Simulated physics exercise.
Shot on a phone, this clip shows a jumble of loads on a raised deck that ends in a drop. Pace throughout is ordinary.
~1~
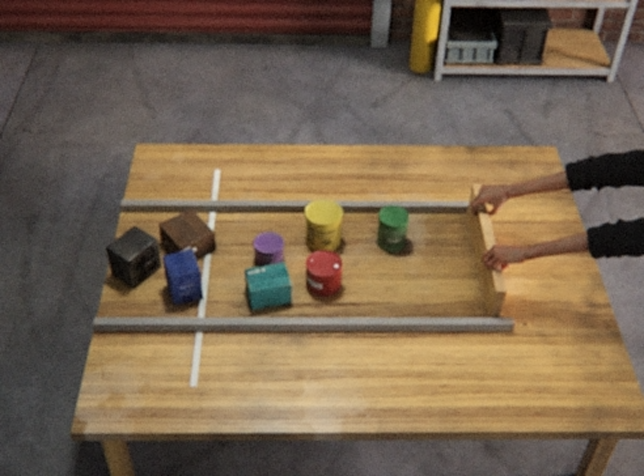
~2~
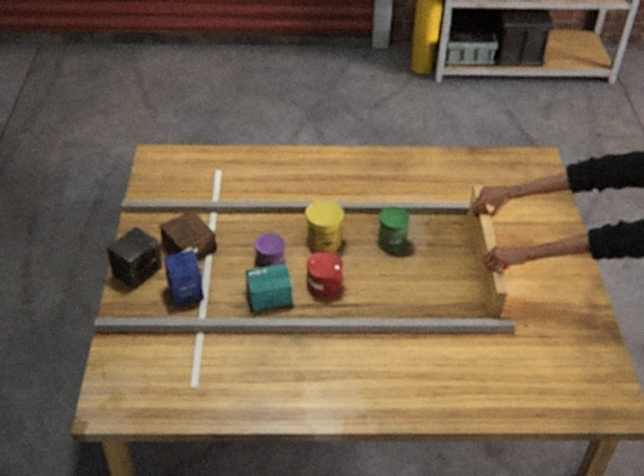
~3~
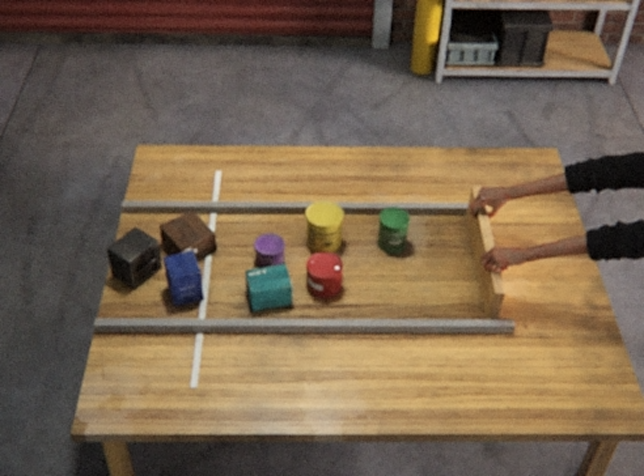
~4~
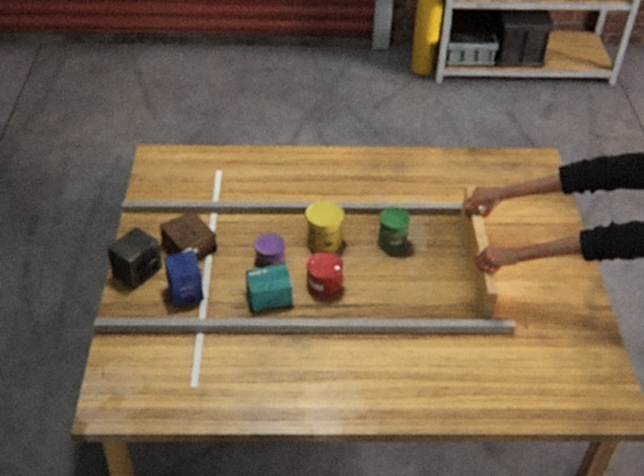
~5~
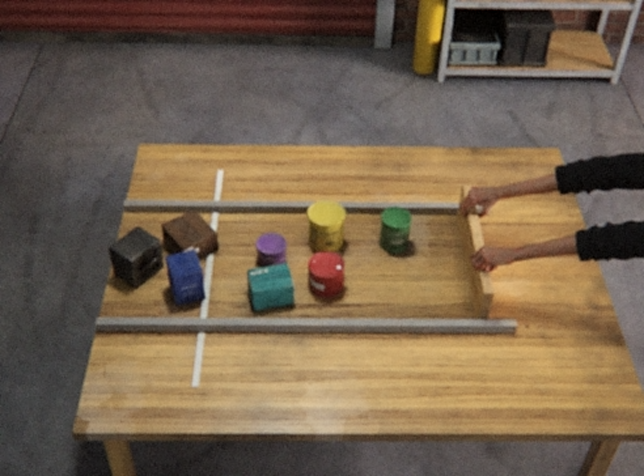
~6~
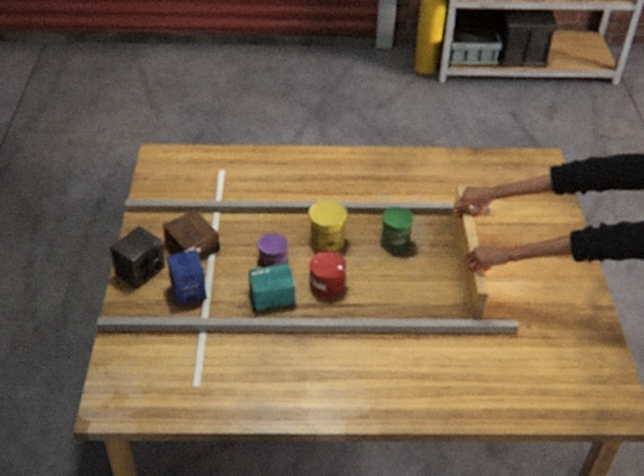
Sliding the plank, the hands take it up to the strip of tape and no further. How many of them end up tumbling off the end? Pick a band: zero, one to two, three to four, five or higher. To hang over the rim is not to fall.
Band: Zero.
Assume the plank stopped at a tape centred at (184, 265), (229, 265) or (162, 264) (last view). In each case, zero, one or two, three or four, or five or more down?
Result per tape, in order - 1 or 2 / none at all / three to four.
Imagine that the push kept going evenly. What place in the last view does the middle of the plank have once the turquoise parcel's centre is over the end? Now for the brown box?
The middle is at (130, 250) when it's the turquoise parcel, and at (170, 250) when it's the brown box.
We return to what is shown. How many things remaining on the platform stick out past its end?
The tally is 1.
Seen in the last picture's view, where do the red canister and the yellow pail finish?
In order, first (191, 270), then (172, 210).
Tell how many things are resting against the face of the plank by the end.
Contact count: 3.
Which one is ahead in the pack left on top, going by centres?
It is the black crate.
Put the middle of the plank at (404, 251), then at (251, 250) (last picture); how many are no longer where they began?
Counting first: 1, next 7.
A little later, none off yet; black crate at rest near (138, 257); brown box at rest near (192, 237); blue parcel at rest near (187, 278).
When it is over, the number that fall off is zero.
